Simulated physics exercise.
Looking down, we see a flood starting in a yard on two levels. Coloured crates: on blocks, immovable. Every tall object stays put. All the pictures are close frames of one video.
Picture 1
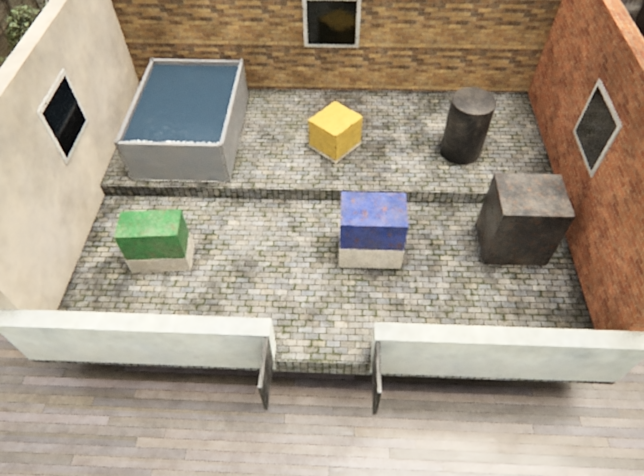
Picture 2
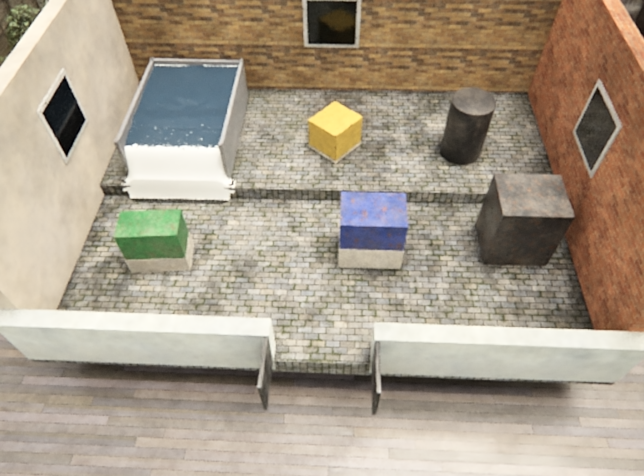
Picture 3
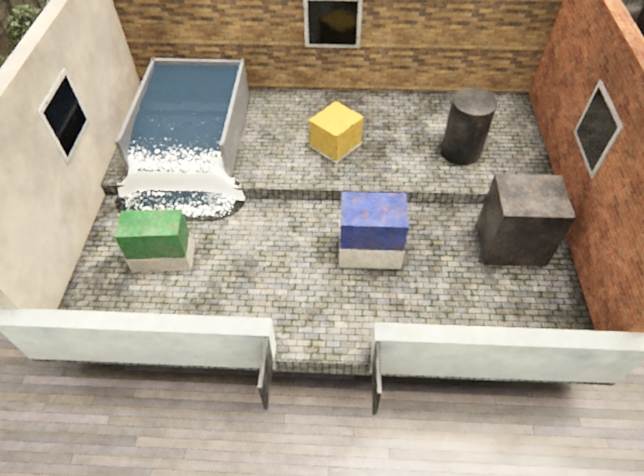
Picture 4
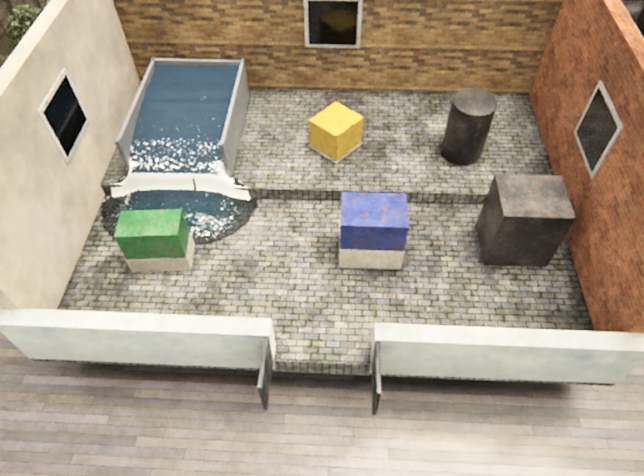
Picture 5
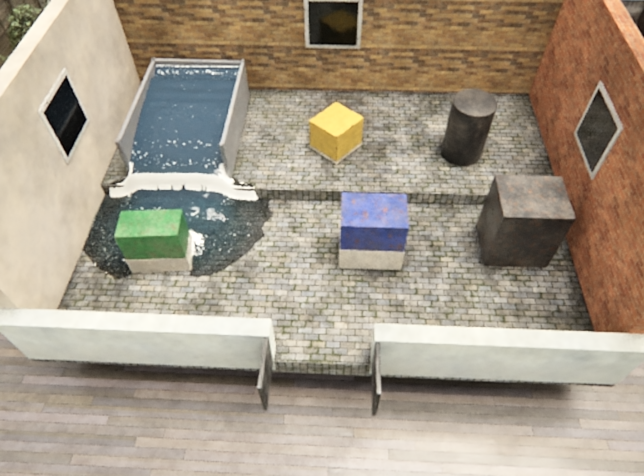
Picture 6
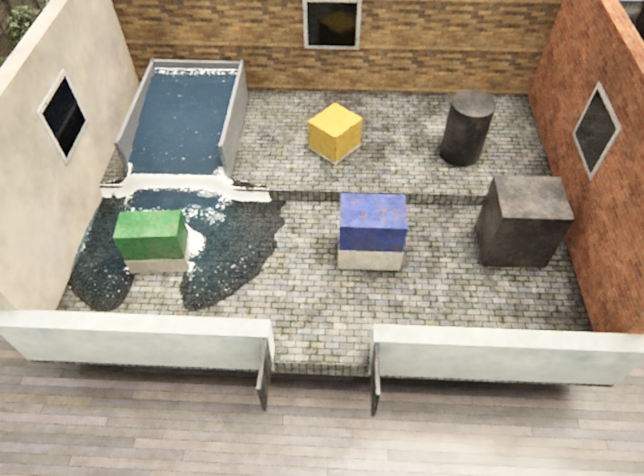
Water pours from the open front of a grey tank at the upper left of a walled, two-level paved yard, seen from above by a still camera. A yellow cube and dark cylinder stand on the upper level, with green, blue and dark grey blocks below. The water drops over the step, foams, and spreads around the green block in a dark, widening pool.
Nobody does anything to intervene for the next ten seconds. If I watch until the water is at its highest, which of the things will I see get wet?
You would see this: The blue crate keeps dry; the yellow crate keeps dry; the green crate gets wet.
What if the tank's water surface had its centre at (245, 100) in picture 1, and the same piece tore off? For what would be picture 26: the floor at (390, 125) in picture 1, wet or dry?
Verdict on that spot: Untouched.
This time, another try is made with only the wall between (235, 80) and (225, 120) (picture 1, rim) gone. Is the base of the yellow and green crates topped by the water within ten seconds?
As it turns out, the yellow crate gets overtopped, and the green crate is left untouched.
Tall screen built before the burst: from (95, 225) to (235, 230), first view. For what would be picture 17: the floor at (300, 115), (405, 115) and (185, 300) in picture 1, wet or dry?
Outcome by spot, in order - unwatered, unwatered, unwatered.
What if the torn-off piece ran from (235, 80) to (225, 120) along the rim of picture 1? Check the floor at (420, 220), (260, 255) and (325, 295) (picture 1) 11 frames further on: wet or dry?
Soaked, untouched, soaked.
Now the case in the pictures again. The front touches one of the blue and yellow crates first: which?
The blue one comes first.
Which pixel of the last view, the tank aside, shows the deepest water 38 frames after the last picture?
About at (553, 214).
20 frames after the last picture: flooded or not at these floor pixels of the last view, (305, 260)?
That spot: Submerged.
A moment on, water covers 25 % of the floor; the blue crate not reached, the yellow crate not reached, the green crate water round its plinth.
Next, water covers 35 % of the floor; the blue crate water round its plinth, the yellow crate not reached, the green crate water round its plinth.
Then, water covers 50 % of the floor; the blue crate water round its plinth, the yellow crate not reached, the green crate water round its plinth.
Later, water covers 55 % of the floor; the blue crate water round its plinth, the yellow crate not reached, the green crate water round its plinth.
In the end, water covers 55 % of the floor; the blue crate stayed above the water, the yellow crate stayed above the water, the green crate was topped.
